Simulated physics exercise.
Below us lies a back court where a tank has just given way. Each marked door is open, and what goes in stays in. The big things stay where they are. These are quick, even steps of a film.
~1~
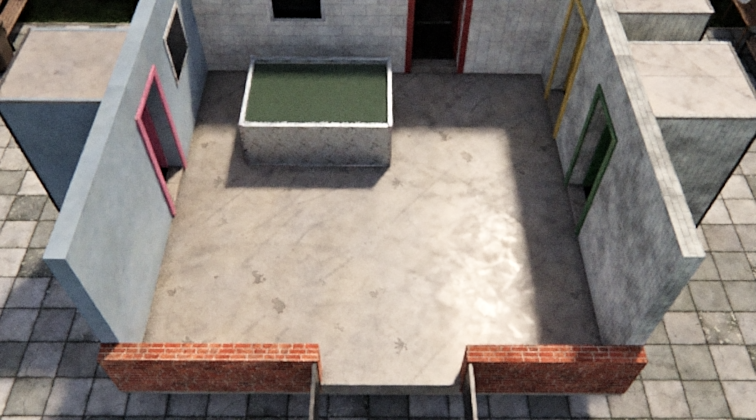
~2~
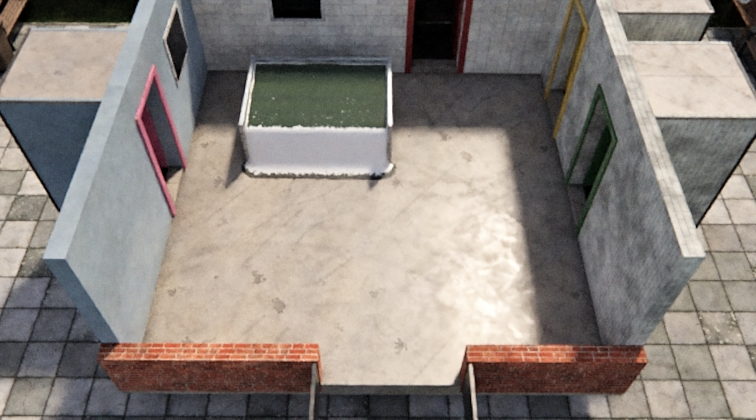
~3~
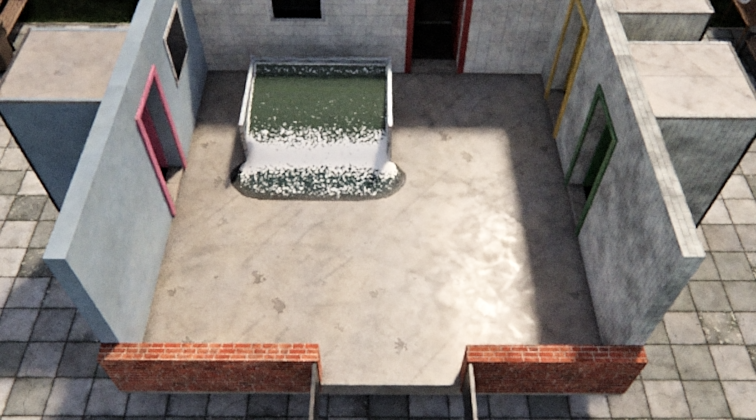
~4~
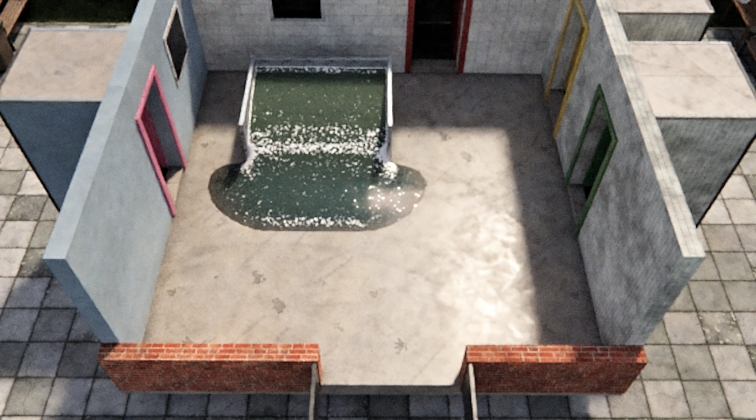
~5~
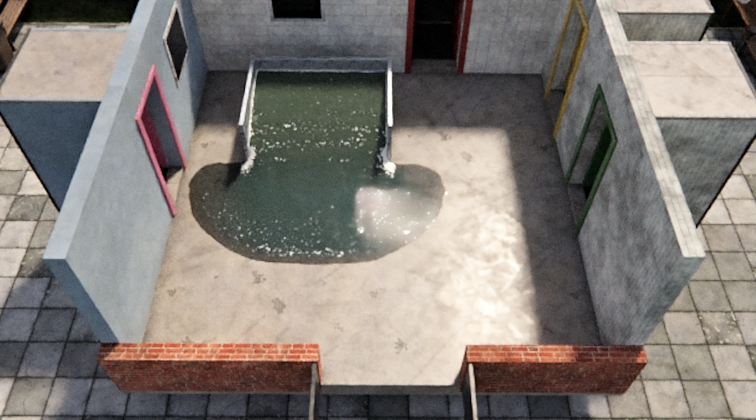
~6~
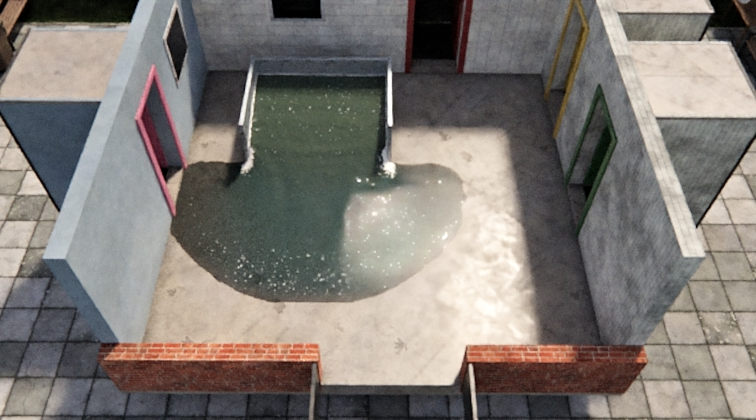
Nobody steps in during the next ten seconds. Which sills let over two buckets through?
The red door admits no more than that; the yellow door admits no more than that; the pink door admits no more than that; the green door admits no more than that.
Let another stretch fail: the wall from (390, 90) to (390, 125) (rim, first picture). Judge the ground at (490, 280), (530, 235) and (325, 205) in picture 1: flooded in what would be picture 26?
One after the other: Covered, under water, not flooded.
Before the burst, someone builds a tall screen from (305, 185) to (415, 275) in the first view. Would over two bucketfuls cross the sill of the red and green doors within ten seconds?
One by one: The red door stays under, the green door takes more.
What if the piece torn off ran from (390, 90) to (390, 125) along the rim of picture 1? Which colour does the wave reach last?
Last comes the one in pink.
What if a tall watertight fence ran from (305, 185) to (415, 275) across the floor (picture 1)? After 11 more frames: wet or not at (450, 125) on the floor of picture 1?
Answer: Free of water.
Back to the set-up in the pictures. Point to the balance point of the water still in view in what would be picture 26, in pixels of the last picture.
Near (319, 261).
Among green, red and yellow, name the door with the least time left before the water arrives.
That is the one in green.
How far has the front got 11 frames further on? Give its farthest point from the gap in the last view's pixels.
Close to (608, 369).
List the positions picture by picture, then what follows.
In the first frame, still water in the tank at (319, 94).
In the second frame, the front is at (246, 165), out from the gap at (318, 152).
In the third frame, the front is at (236, 181), out from the gap at (318, 153).
In the fourth frame, the front is at (218, 200), out from the gap at (319, 154).
In the fifth frame, water pours out at (319, 155) and has run to (197, 211).
In the sixth frame, the front is at (265, 295), out from the gap at (319, 155).
A moment on, water covers 50 % of the floor; the red door not reached, the yellow door not reached, the pink door wet at the sill, nothing in, the green door not reached.
Next, water covers 55 % of the floor; the red door not reached, the yellow door not reached, the pink door wet at the sill, nothing in, the green door not reached.
Then, water covers 55 % of the floor; the red door not reached, the yellow door not reached, the pink door wet at the sill, nothing in, the green door wet at the sill, nothing in.
Later, water covers 85 % of the floor; the red door not reached, the yellow door wet at the sill, nothing in, the pink door under two buckets in, the green door wet at the sill, nothing in.
In the end, water covers 100 % of the floor; the red door wet at the sill, nothing in, the yellow door wet at the sill, nothing in, the pink door under two buckets in, the green door under two buckets in.
